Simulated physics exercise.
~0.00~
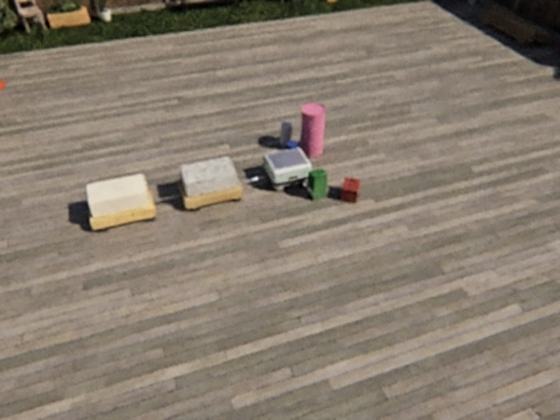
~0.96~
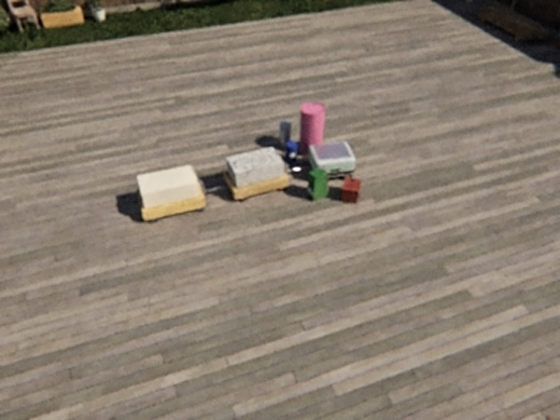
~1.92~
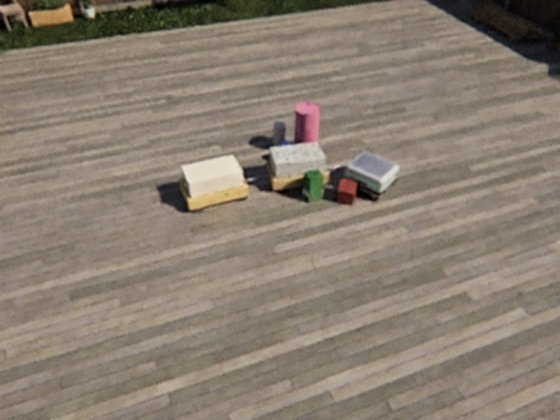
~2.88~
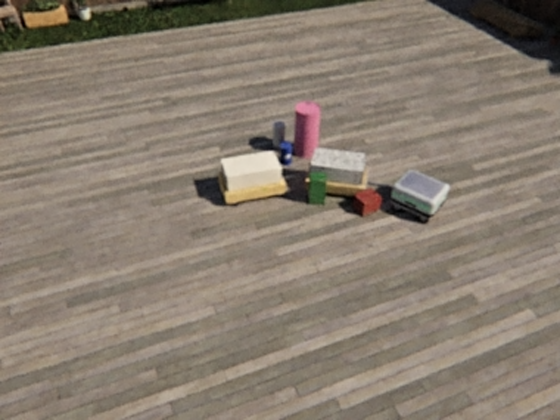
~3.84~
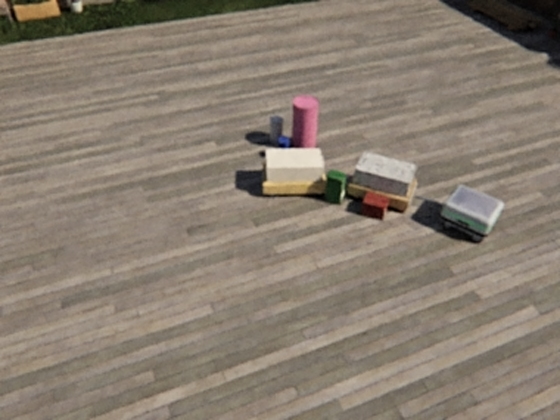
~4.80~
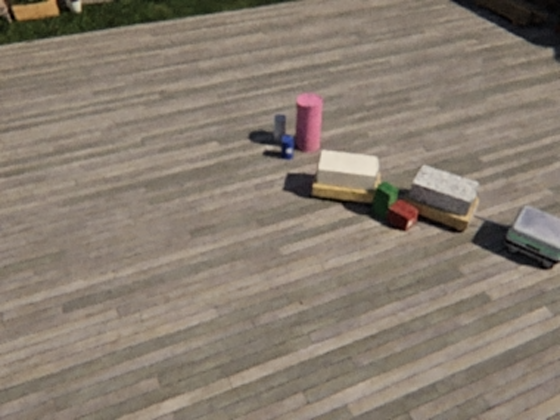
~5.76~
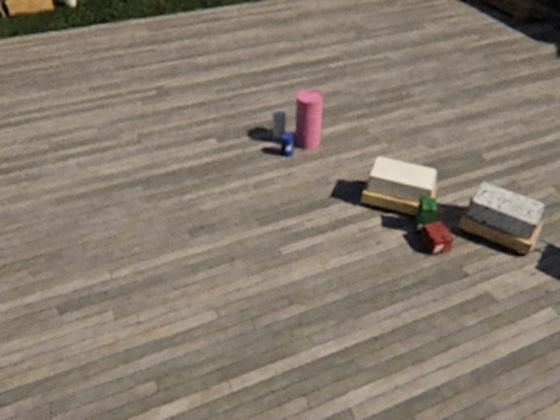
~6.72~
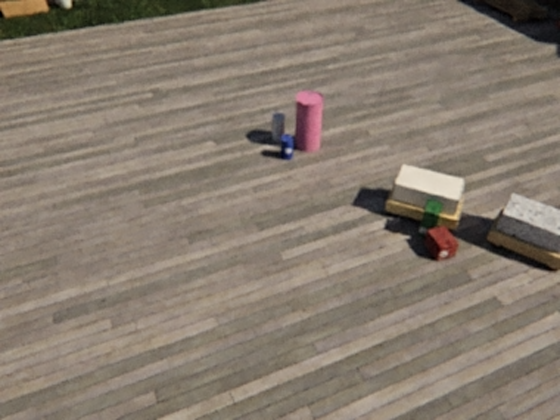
A small tug tows two carts rightward, shifting the red and green boxes along.
